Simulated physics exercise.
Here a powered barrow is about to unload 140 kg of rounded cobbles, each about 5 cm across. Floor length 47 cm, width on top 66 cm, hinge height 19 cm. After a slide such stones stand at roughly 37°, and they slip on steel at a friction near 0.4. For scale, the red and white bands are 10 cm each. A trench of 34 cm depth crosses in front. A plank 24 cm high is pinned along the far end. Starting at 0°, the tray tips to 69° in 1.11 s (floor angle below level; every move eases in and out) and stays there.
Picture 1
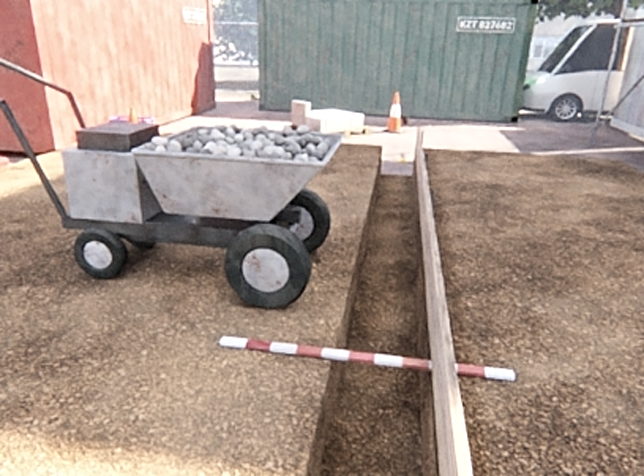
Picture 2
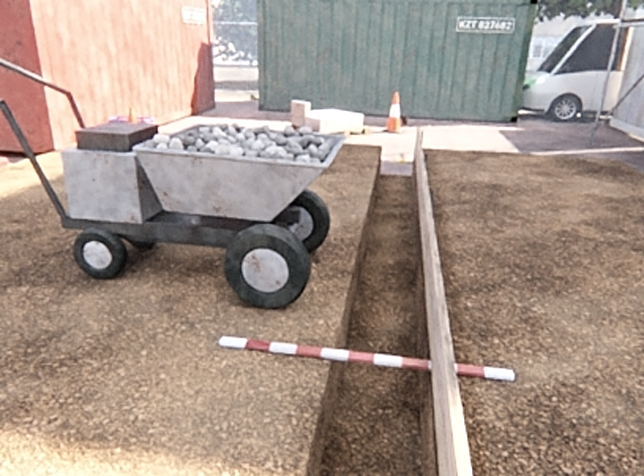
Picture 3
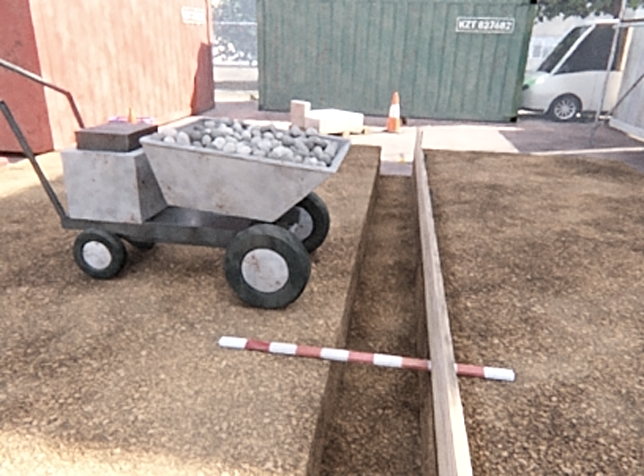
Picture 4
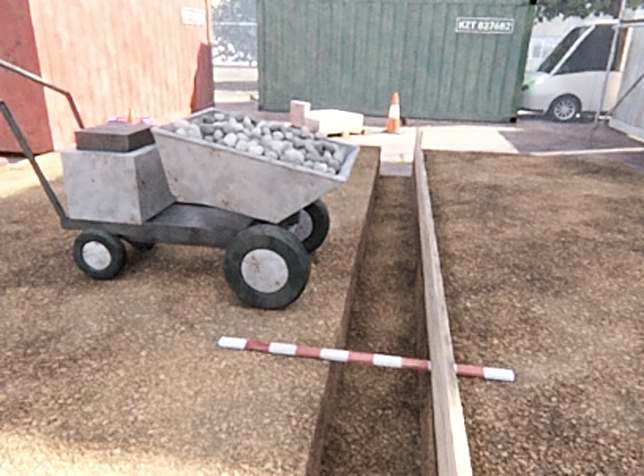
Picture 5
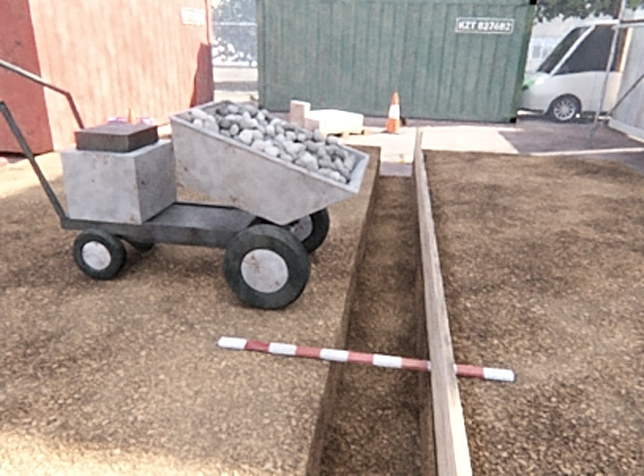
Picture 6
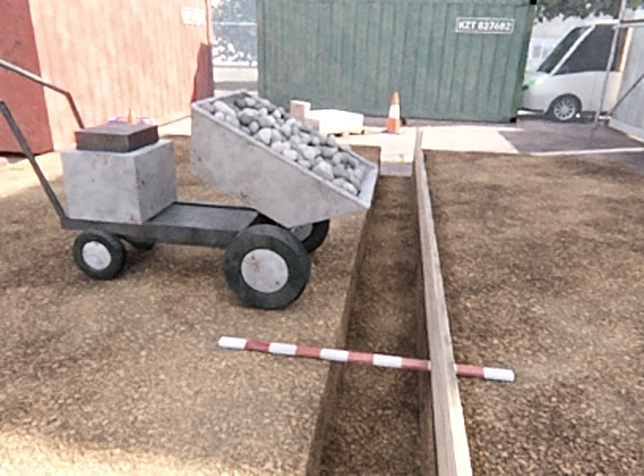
To begin with, a grey wheeled barrow heaped with rounded stones sits level beside a narrow trench, a red and white pole lying across it. The tray then tilts toward the right, its left end rising and its lip dipping, until it slopes clearly with the stones still inside.
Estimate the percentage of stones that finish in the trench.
About 94 per cent.
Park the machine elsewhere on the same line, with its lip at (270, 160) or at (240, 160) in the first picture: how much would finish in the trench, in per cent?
About 100 and 85 per cent.
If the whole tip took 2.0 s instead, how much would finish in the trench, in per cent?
It would be near 95 per cent.
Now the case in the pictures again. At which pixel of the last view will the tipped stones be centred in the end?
Their middle is at about (392, 331).
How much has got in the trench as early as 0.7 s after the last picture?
About 30 per cent by then.
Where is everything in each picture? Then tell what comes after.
The tray is at 0°, its lip at (324, 165); the top of the load is at (261, 132), in the first frame.
Lip at (326, 167), floor tilted 1°, highest stones at (259, 131), in the second frame.
Lip at (334, 172), floor tilted 5°, highest stones at (237, 127), in the third frame.
Lip at (345, 181), floor tilted 11°, highest stones at (234, 121), in the fourth frame.
The tray is at 18°, its lip at (357, 193); the top of the load is at (236, 113), in the fifth frame.
The tray is at 27°, its lip at (369, 208); the top of the load is at (253, 106), in the sixth frame.
Then, 0.4 s after the last picture the floor is at 58°, 100 % in the tray; the foremost stones are at (399, 247).
Then, 0.7 s after the last picture the floor is at 69°, 65 % in the tray, 32 % in the trench, 3 % past the trench; the foremost stones are at (465, 262).
Then, 1.1 s after the last picture the floor is at 69°, 35 % in the tray, 59 % in the trench, 6 % past the trench; the foremost stones are at (540, 310).
Then, 3.0 s after the last picture the floor is at 69°, 0 % in the tray, 94 % in the trench, 6 % past the trench; the foremost stones are at (574, 317).
